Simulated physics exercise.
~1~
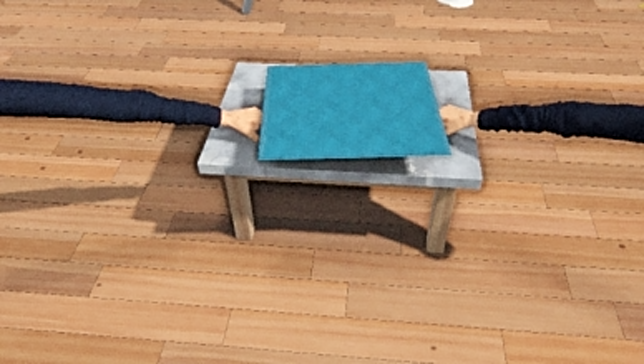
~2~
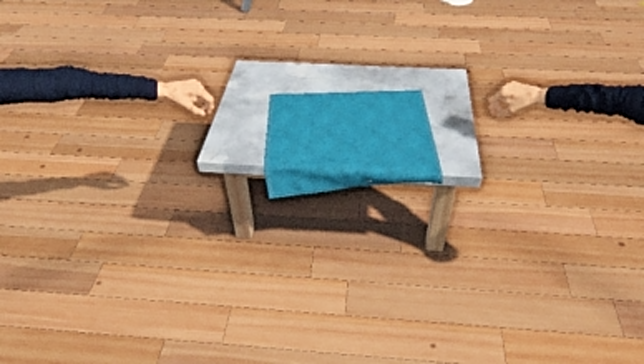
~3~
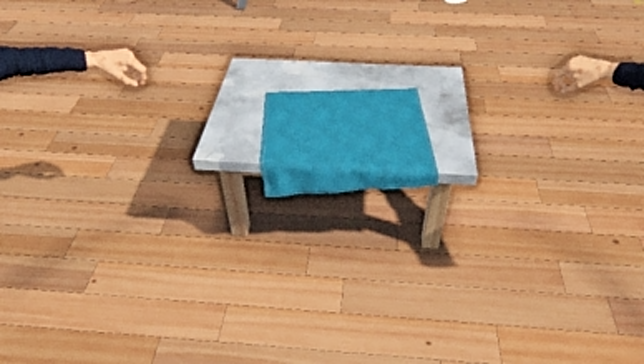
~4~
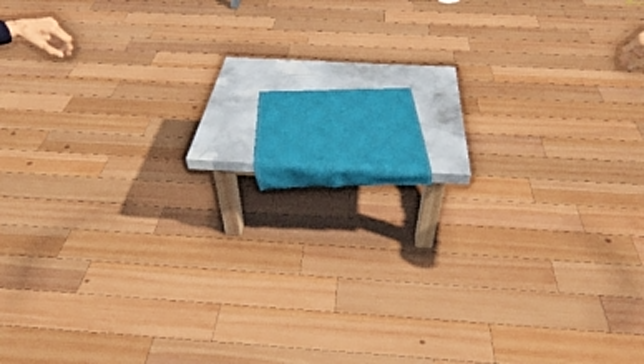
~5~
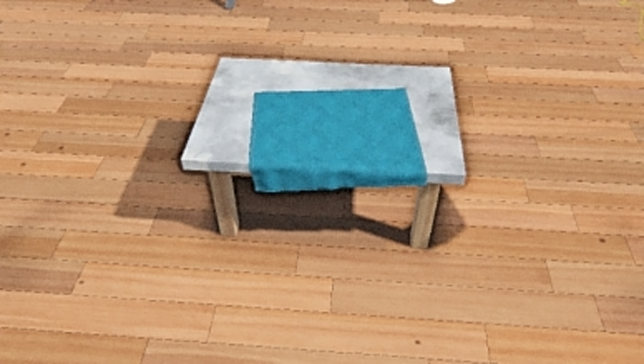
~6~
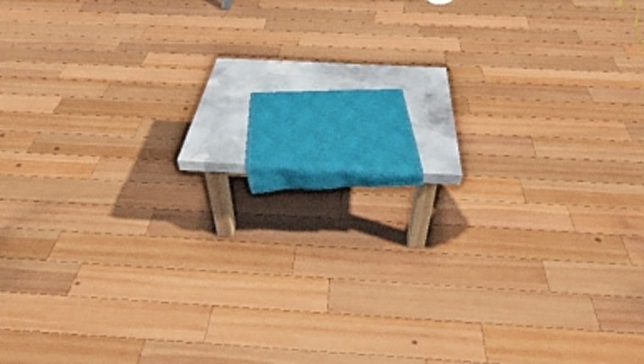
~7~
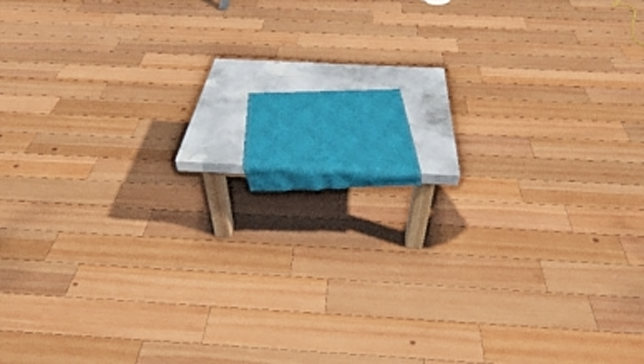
On a wooden floor, two hands releasing a teal towel over a grey-topped table, the cloth staying draped over its near edge.
